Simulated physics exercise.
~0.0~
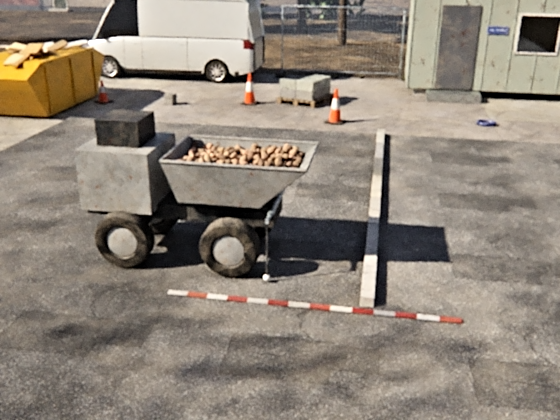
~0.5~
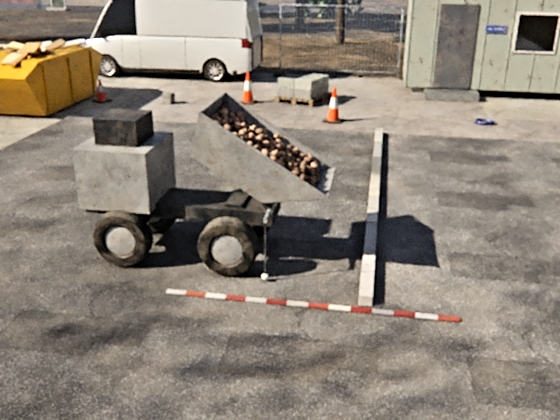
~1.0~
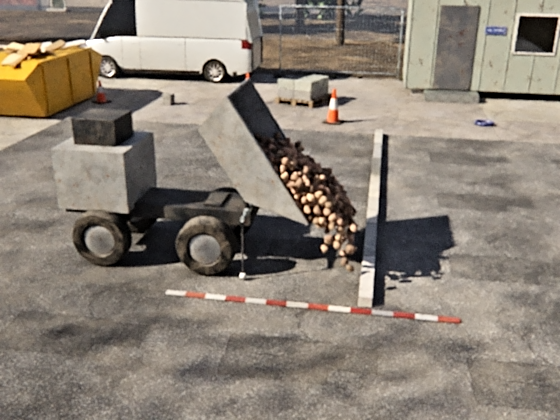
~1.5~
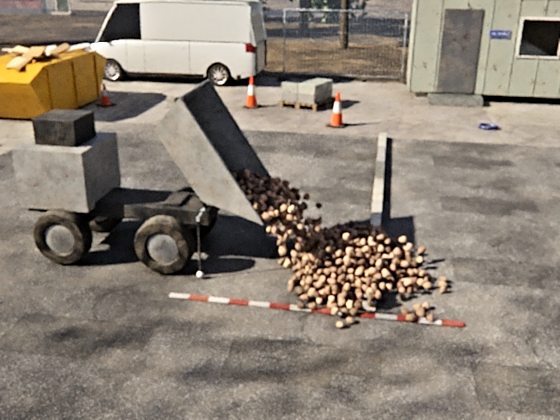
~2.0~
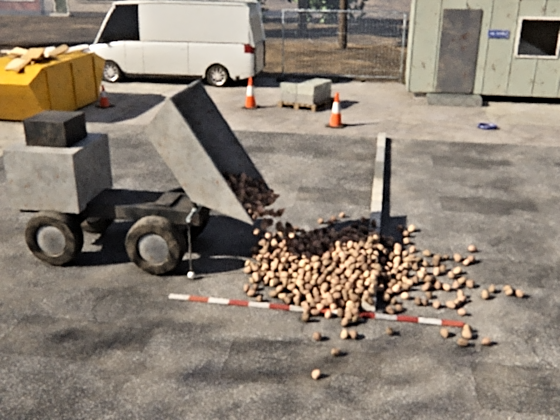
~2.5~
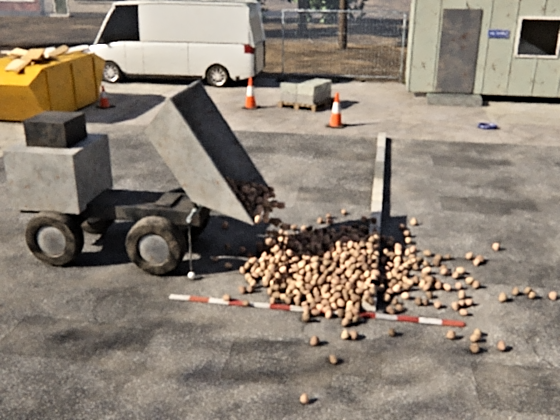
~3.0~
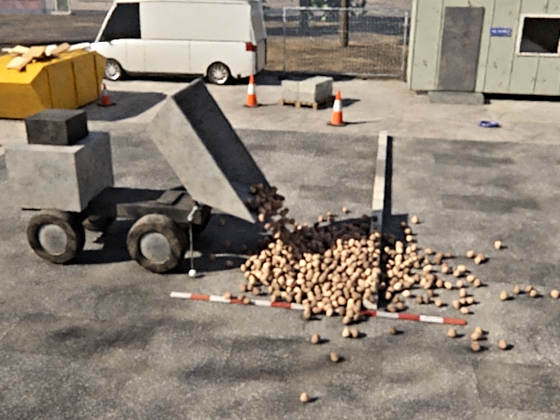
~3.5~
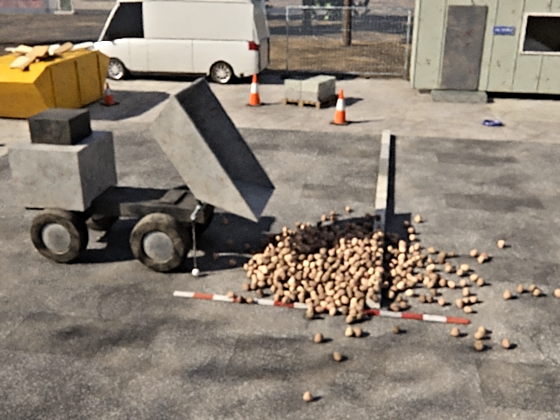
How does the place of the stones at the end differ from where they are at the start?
At the start the stones sit in the dumper's skip, but at the end they lie lower and further right on the ground, mostly heaped on the dumper's side of the kerb with some scattered beyond it.
